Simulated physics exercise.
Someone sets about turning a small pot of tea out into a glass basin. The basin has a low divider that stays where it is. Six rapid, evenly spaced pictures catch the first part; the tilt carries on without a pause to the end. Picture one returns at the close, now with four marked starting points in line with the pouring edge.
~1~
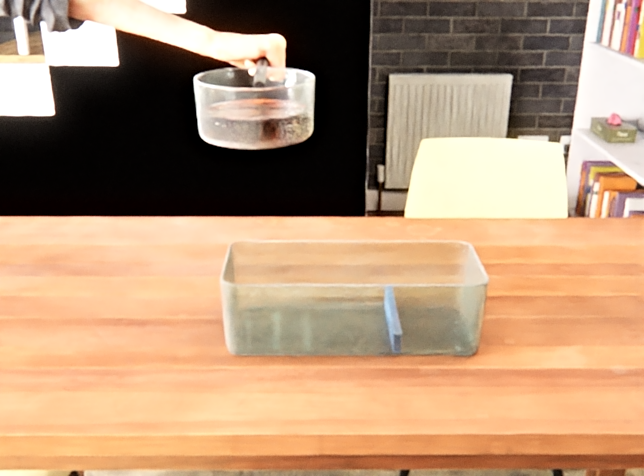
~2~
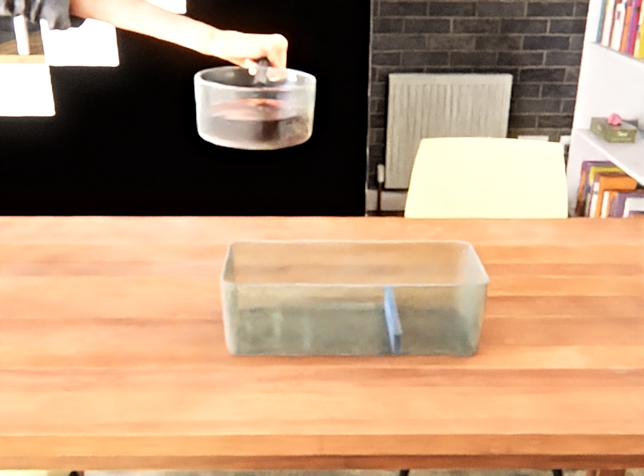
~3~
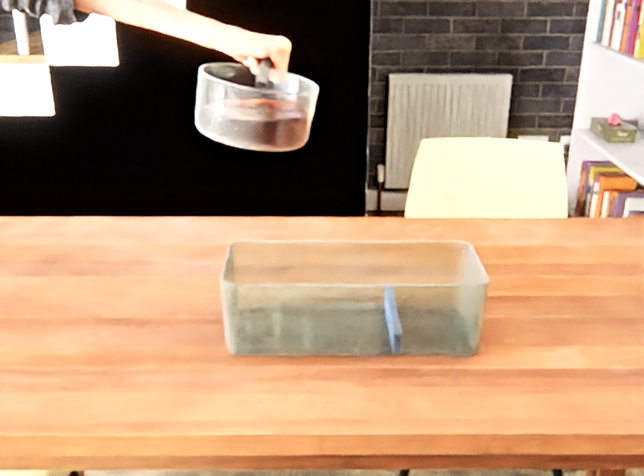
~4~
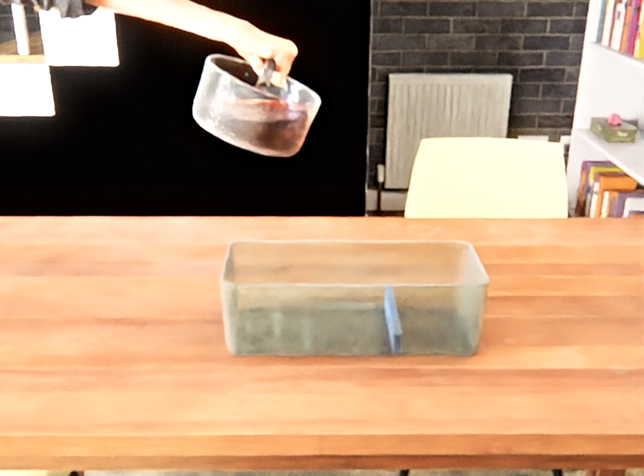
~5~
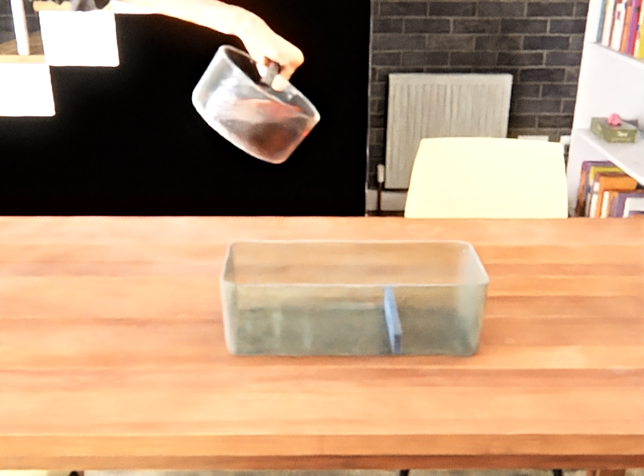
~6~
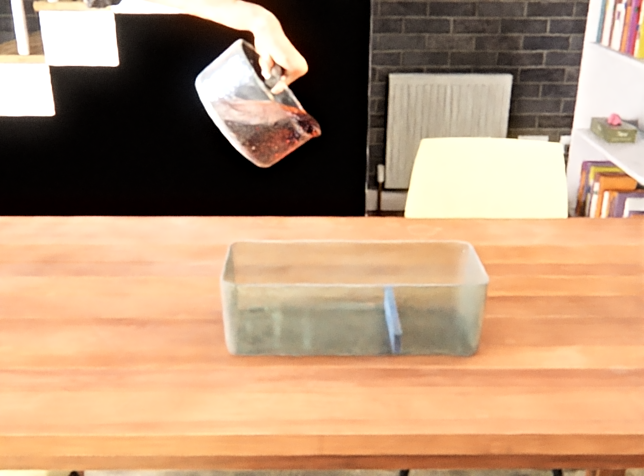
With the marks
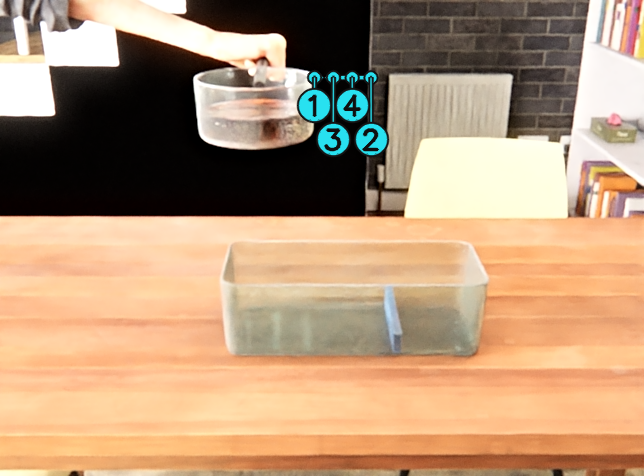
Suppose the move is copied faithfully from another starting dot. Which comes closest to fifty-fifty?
Choose 2.
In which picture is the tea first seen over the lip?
Picture 6.
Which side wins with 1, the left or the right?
More ends on the left.
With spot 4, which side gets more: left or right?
The left one.
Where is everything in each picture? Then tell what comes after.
Upright, lip at (312, 77); basin from (227, 351) to (479, 351); top of the wall at (393, 309); nothing has left yet.
Tipped about 3°, lip at (313, 80); nothing has left yet.
Tipped about 10°, lip at (316, 87); nothing has left yet.
Tipped about 22°, lip at (318, 100); nothing has left yet.
Tipped about 36°, lip at (318, 116); nothing has left yet.
Tipped about 52°, lip at (312, 132); tea is over the lip, down to (319, 133).
On the marked copy, 1 at (314, 77); 2 at (371, 77); 3 at (333, 77); 4 at (352, 77).
For spot 1, about 76 % ends left of the wall and 16 % right of it; 8 % is lost outside.
For spot 2, about 50 % ends left of the wall and 46 % right of it; 5 % is lost outside.
For spot 3, about 83 % ends left of the wall and 11 % right of it; 6 % is lost outside.
For spot 4, about 72 % ends left of the wall and 24 % right of it; 5 % is lost outside.
